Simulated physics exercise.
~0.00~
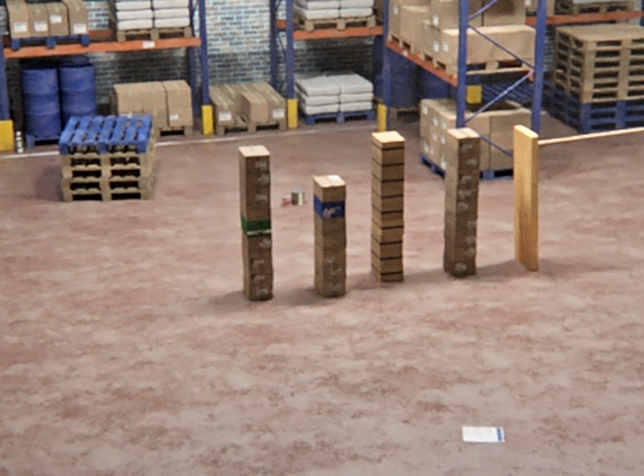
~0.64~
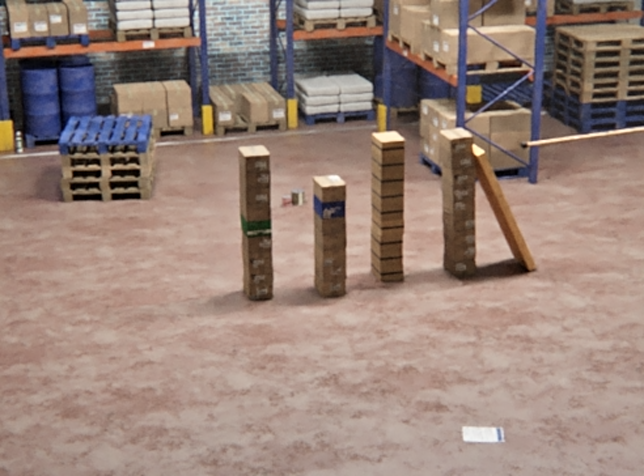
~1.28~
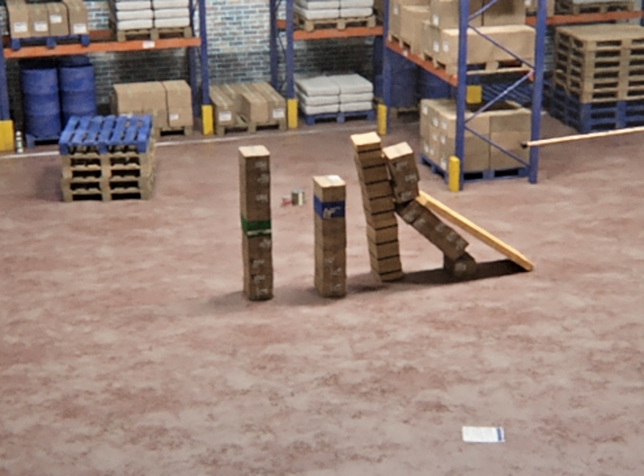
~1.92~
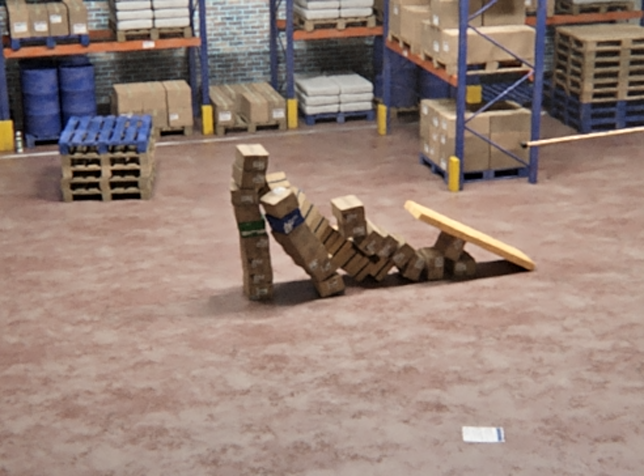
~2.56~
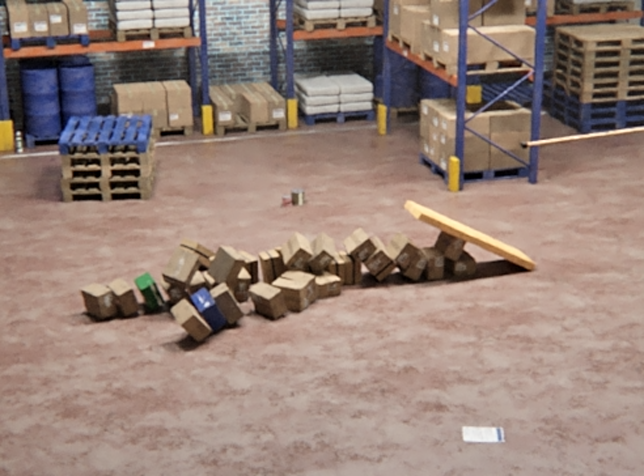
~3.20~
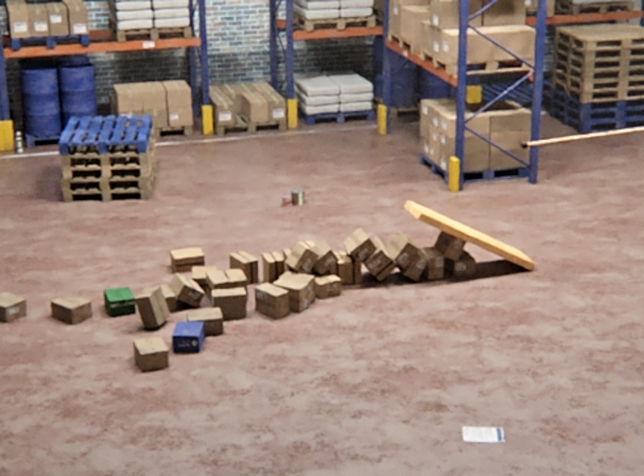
In a warehouse, a wooden board tipped left into a row of four stacked parcel piles, which toppled one after another, until nearly all the boxes, including the green and blue ones, lay scattered across the floor while the board rested aslant on some.
